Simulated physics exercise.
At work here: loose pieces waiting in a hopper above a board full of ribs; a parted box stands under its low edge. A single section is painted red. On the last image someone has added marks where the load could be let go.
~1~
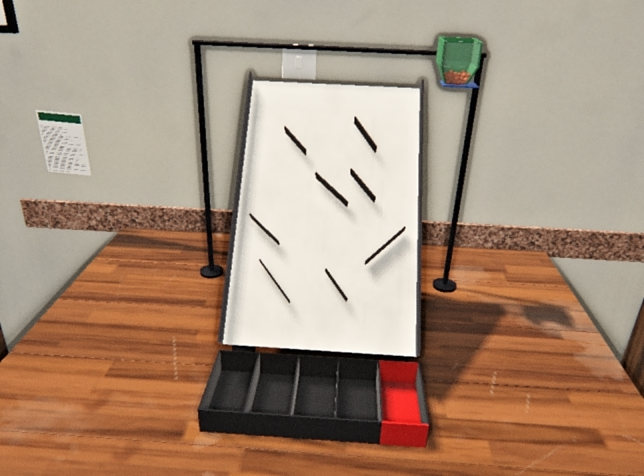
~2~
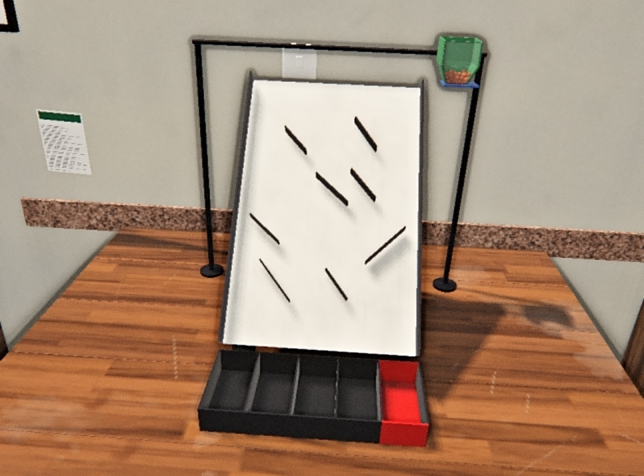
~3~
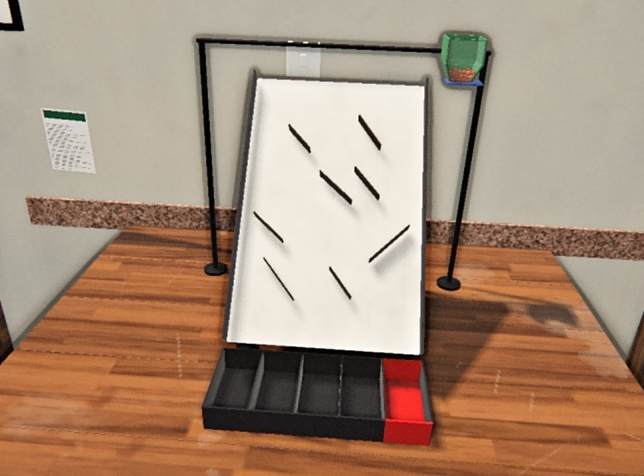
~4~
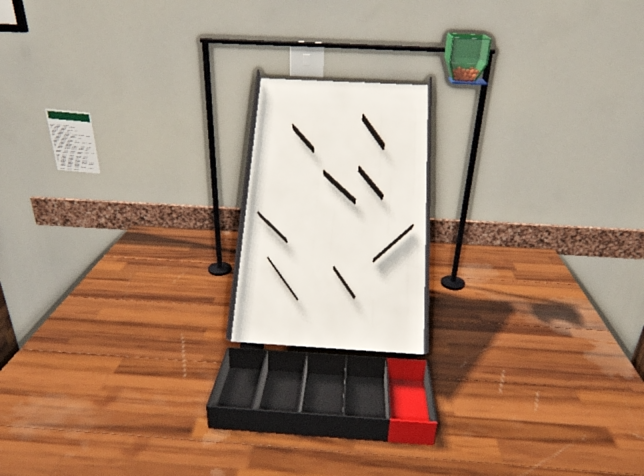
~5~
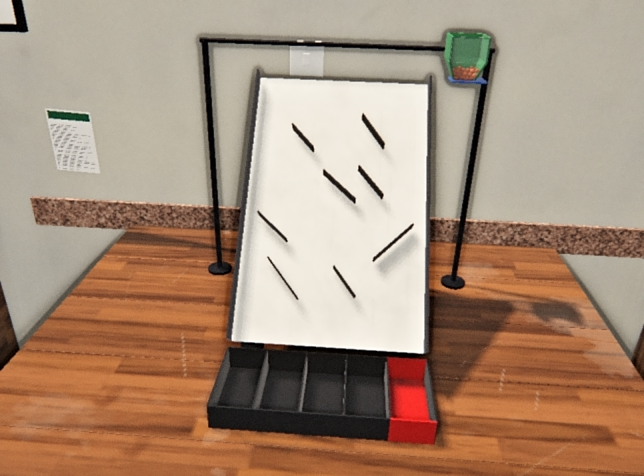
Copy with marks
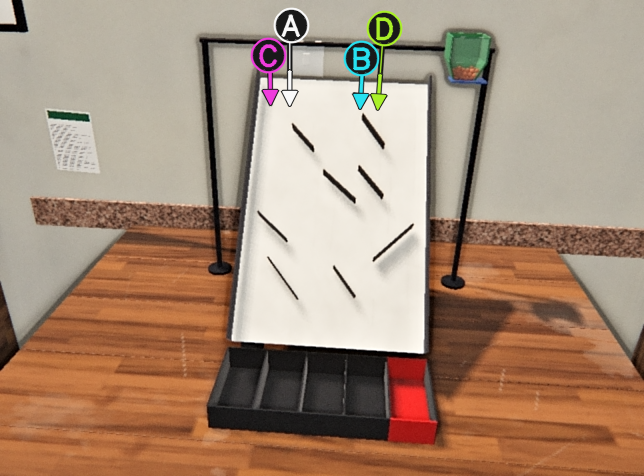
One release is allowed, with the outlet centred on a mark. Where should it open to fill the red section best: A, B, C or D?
Mark D.
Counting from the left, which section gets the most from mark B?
It is the fourth one.
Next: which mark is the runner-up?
B.
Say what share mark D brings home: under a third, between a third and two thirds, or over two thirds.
It is between a third and two thirds.
On the marked copy, mark A meets the board at (289, 100); mark B meets the board at (360, 103); mark C meets the board at (270, 99); mark D meets the board at (378, 104).
If A is chosen, a small part in the red section, about two thirds in other sections, a stray few held on the board, a small part outside the box.
If B is chosen, about a quarter in the red section, about two thirds in other sections, a small part outside the box.
If C is chosen, a small part in the red section, most in other sections, a small part outside the box.
If D is chosen, about a third in the red section, about half in other sections, a small part outside the box.
